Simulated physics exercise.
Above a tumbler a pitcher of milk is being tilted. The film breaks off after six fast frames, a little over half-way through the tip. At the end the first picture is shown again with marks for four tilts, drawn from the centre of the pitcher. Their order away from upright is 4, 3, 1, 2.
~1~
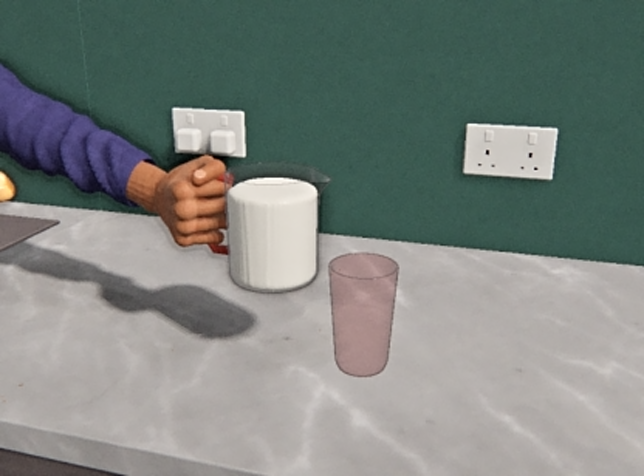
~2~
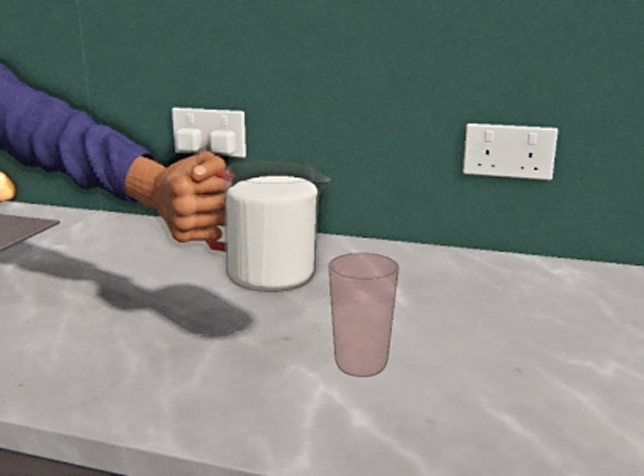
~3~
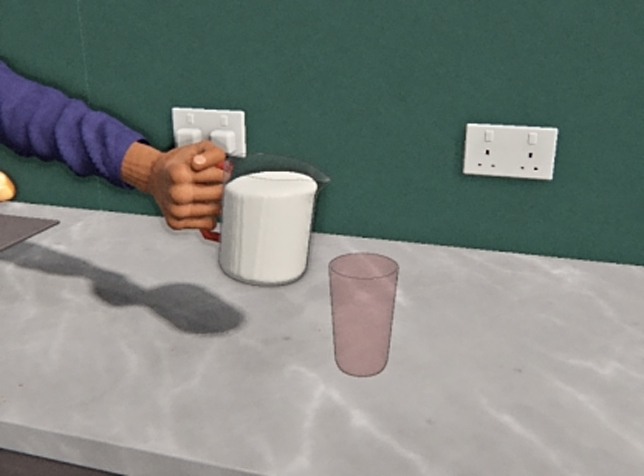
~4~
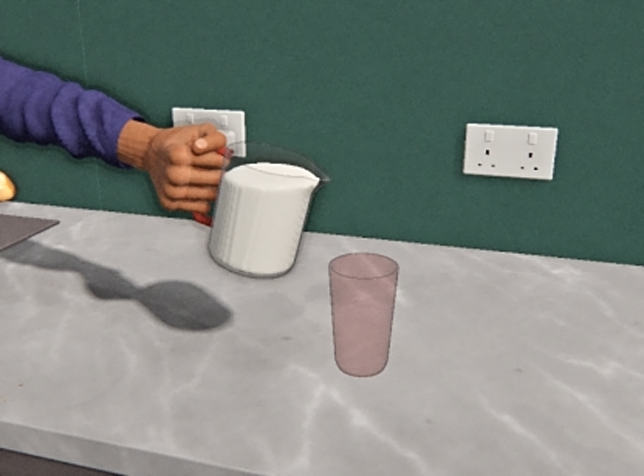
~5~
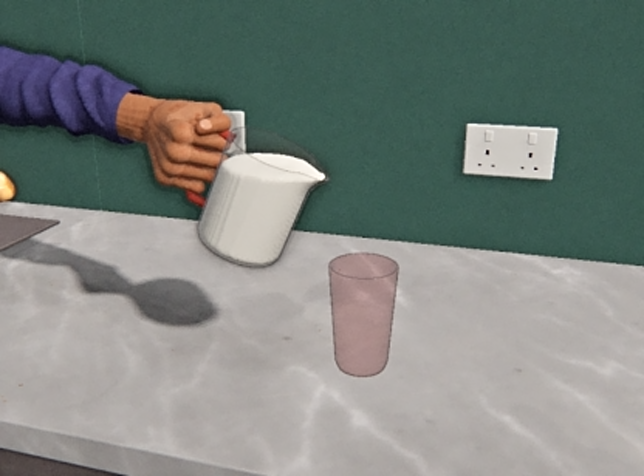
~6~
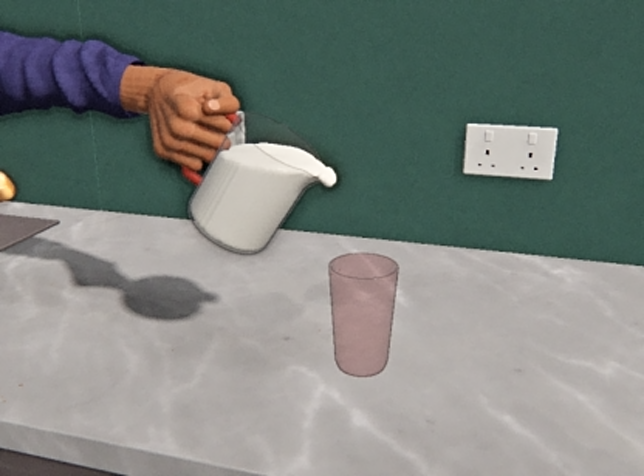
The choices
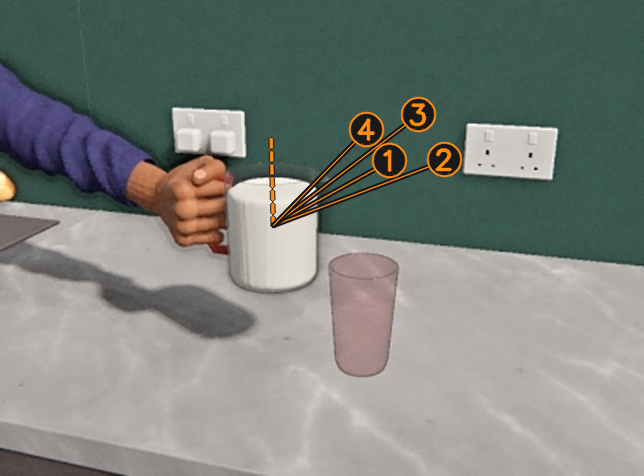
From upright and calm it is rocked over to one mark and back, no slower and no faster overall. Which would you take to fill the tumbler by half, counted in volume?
The answer is line 3.
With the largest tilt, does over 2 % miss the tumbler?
Yes.
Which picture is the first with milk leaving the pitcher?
Picture 6.
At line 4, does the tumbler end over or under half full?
Under.
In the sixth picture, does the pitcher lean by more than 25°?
Yes, it does.
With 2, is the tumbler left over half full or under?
Over half.
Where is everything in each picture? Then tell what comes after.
Upright, lip at (329, 180); rim of the tumbler round (364, 265); nothing has left yet, in the first frame.
Upright, lip at (329, 180); nothing has left yet, in the second frame.
Tipped about 7°, lip at (329, 180); nothing has left yet, in the third frame.
Tipped about 14°, lip at (329, 180); nothing has left yet, in the fourth frame.
Tipped about 23°, lip at (328, 180); nothing has left yet, in the fifth frame.
Tipped about 33°, lip at (328, 179); milk is over the lip, down to (328, 179), in the sixth frame.
On the marked copy, 1 at (375, 169); 2 at (428, 166); 3 at (405, 125); 4 at (354, 142).
If 1 is chosen, the tumbler ends with about 69 % of what it can hold.
If 2 is chosen, the tumbler ends with about 74 % of what it can hold; 12 % of the milk is spilt.
If 3 is chosen, the tumbler ends with about 50 % of what it can hold.
If 4 is chosen, the tumbler ends with about 34 % of what it can hold.
